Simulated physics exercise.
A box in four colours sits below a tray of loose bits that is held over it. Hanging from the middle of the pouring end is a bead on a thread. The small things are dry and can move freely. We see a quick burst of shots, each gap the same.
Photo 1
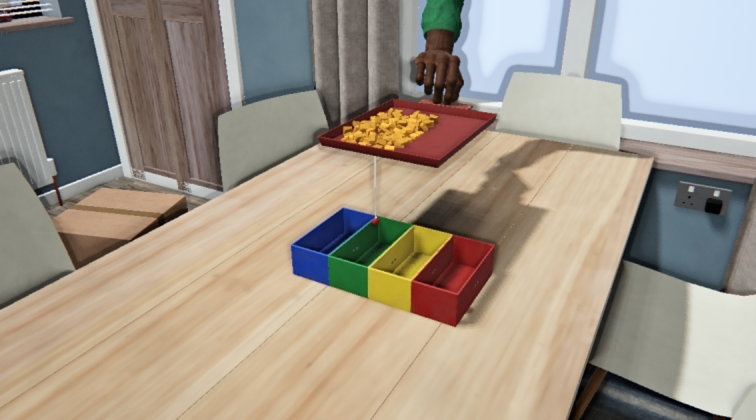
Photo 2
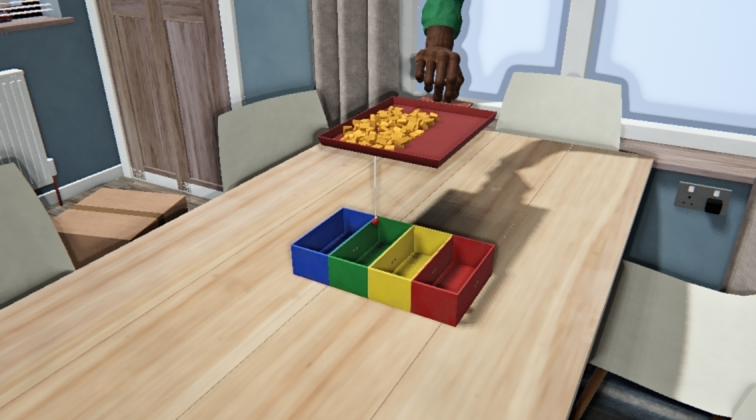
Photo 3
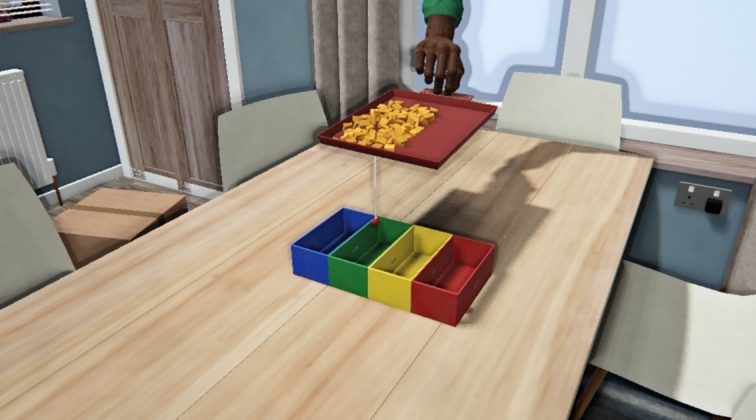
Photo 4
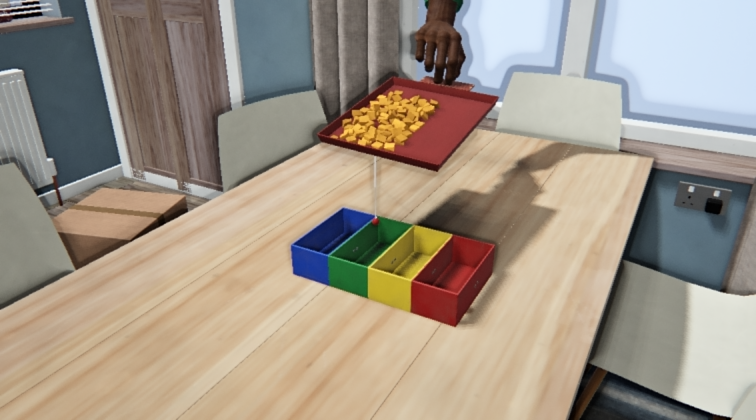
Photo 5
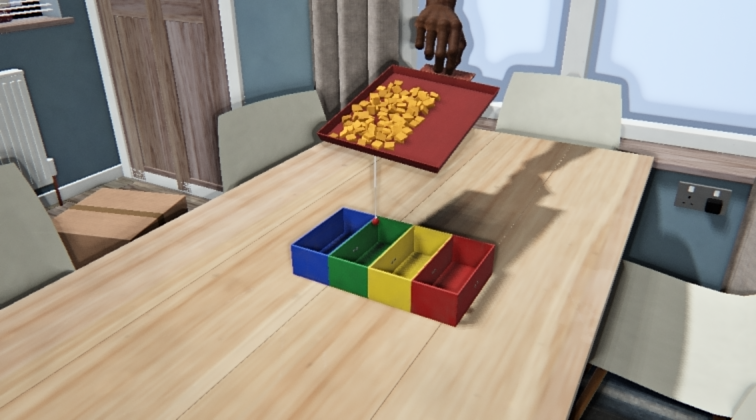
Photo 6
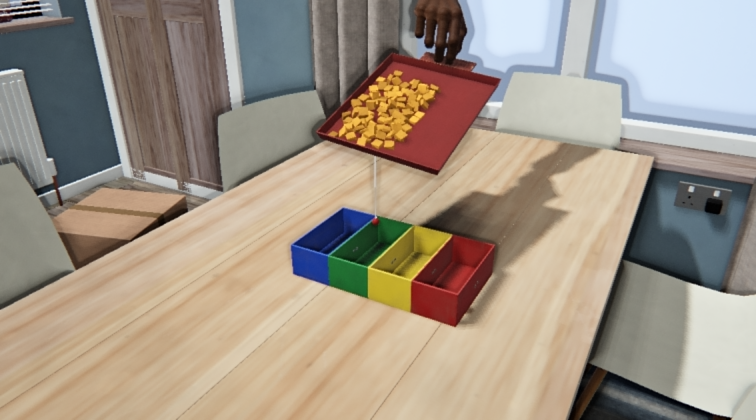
In the video, a dark-skinned hand in a green sleeve is behind a red tray of small orange pieces, which gradually tilts toward the viewer above a blue, green, yellow and red box while the pieces stay on it.
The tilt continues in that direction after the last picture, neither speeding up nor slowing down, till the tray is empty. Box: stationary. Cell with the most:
Yellow.
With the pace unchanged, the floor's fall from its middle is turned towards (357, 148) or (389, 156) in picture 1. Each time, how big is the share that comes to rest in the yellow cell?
About 0 and 30 percent.
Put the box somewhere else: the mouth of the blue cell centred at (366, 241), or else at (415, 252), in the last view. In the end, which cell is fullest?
Well, the first time it's that green cell, and the second time it's the cell in blue.
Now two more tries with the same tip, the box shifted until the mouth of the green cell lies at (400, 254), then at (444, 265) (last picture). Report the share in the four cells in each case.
100 % for the first, 80 % for the second.
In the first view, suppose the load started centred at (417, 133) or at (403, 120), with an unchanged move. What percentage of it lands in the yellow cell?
The first start gives 60 percent and the second 50 percent.
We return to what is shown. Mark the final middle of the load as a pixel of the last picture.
The centre comes to rest near (405, 278).
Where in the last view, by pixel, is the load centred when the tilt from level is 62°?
Centre estimate: (393, 147).
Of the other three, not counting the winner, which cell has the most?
The green one.
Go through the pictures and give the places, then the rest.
In the first picture, corners of the pouring end (321, 136) and (438, 158), level; middle of the load (395, 132), small crackers; bead on its thread (376, 222); blue cell (310, 262); green cell (348, 274); yellow cell (390, 287); red cell (434, 300).
In the second picture, corners of the pouring end (321, 136) and (438, 159), level; middle of the load (395, 131).
In the third picture, corners of the pouring end (321, 135) and (438, 160), tipped barely, lowest at the right corner; middle of the load (395, 128).
In the fourth picture, corners of the pouring end (321, 134) and (437, 163), tipped a little, lowest at the right corner; middle of the load (395, 123).
In the fifth picture, corners of the pouring end (320, 132) and (437, 165), tipped clearly, lowest at the right corner; middle of the load (395, 118).
In the sixth picture, corners of the pouring end (320, 131) and (437, 167), tipped clearly, lowest at the right corner; middle of the load (395, 113); blue cell (310, 262); green cell (348, 274); yellow cell (390, 287); red cell (434, 300).
Just after the last frame, tray tipped steeply; almost all on the tray; about a tenth falling or outside the box.
A moment on, tray tipped right over; roughly a quarter on the tray; roughly a third in the yellow cell; roughly a quarter in the green cell; about a tenth in the red cell; just a few in the blue cell; about a tenth falling or outside the box.
Further on, tray tipped past a quarter turn; roughly half in the yellow cell; roughly a quarter in the green cell; about a tenth in the red cell; about a tenth in the blue cell.
When it is over, tray tipped past a quarter turn; roughly half in the yellow cell; roughly a quarter in the green cell; about a tenth in the red cell; about a tenth in the blue cell.
